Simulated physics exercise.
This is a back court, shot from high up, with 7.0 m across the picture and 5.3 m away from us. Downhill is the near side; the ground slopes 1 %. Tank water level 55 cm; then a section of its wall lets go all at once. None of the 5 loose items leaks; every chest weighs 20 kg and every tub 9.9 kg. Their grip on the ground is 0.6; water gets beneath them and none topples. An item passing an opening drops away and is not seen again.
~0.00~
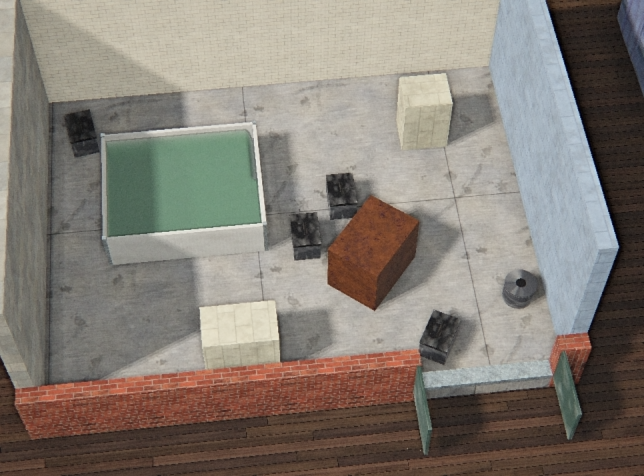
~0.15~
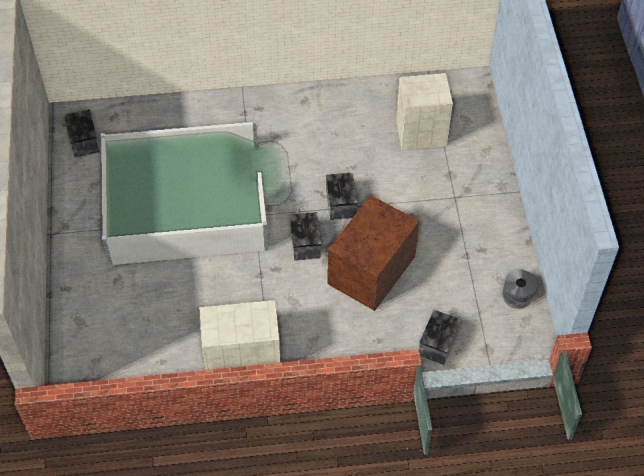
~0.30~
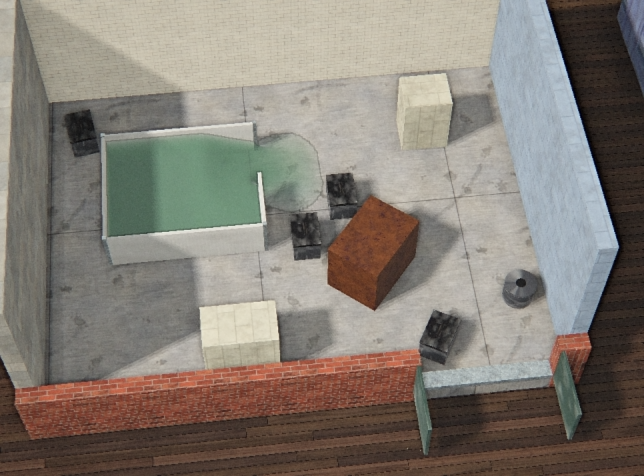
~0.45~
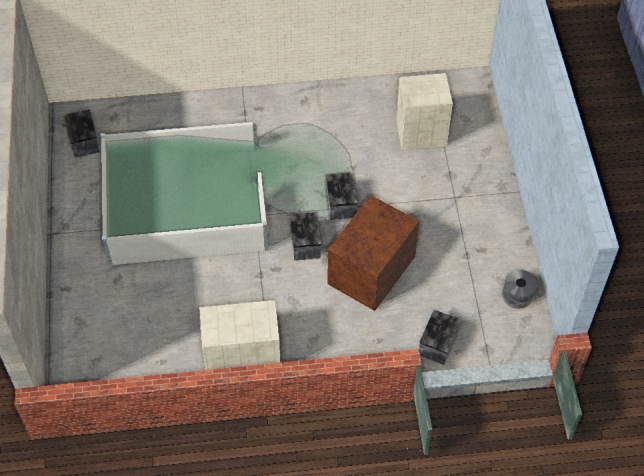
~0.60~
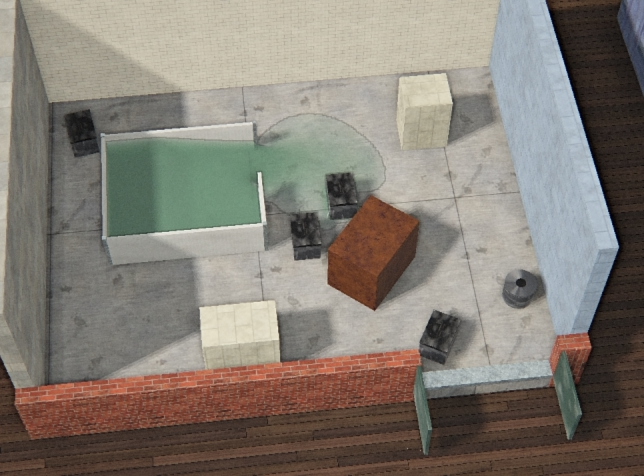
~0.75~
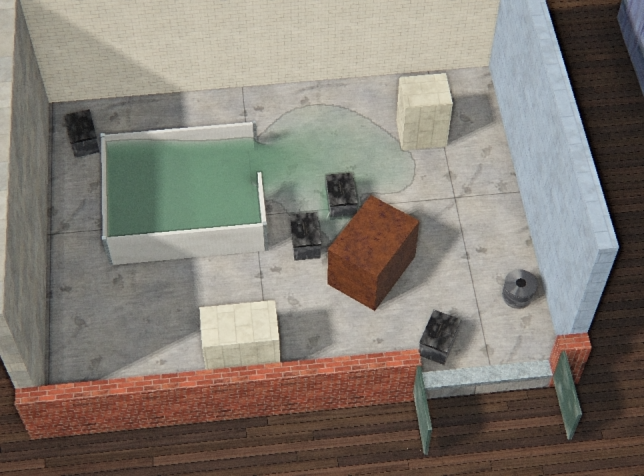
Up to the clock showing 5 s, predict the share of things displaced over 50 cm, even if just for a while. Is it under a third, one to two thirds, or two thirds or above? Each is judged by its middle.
It is one to two thirds.
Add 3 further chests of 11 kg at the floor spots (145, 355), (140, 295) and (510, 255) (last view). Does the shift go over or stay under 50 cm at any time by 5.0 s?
One after another they come out inside the limit, inside the limit, above it.
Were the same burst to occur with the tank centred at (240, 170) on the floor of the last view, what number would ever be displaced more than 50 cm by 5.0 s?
Then 1 of them would.
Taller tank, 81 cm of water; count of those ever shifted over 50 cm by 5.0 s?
So the tally would be 2.
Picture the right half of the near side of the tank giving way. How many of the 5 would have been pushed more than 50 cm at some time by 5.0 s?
You'd get 2 in that case.
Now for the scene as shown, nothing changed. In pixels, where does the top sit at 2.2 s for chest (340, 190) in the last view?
Roughly (402, 211) in the same view.
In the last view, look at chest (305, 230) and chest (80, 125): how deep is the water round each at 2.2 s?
Close to 1 and 0 centimetres.
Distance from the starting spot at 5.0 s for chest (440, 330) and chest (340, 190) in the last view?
Shifts in order: 0 cm; 200 cm.
After 1.1 s 0 of 5 are over 50 cm from their spots; 0 afloat.
After 2.2 s 1 of 5 are over 50 cm from their spots; 0 afloat.
After 3.5 s 1 of 5 are over 50 cm from their spots; 0 afloat.
After 5.0 s 2 of 5 are over 50 cm from their spots, and 2 have been at some point; 0 afloat.
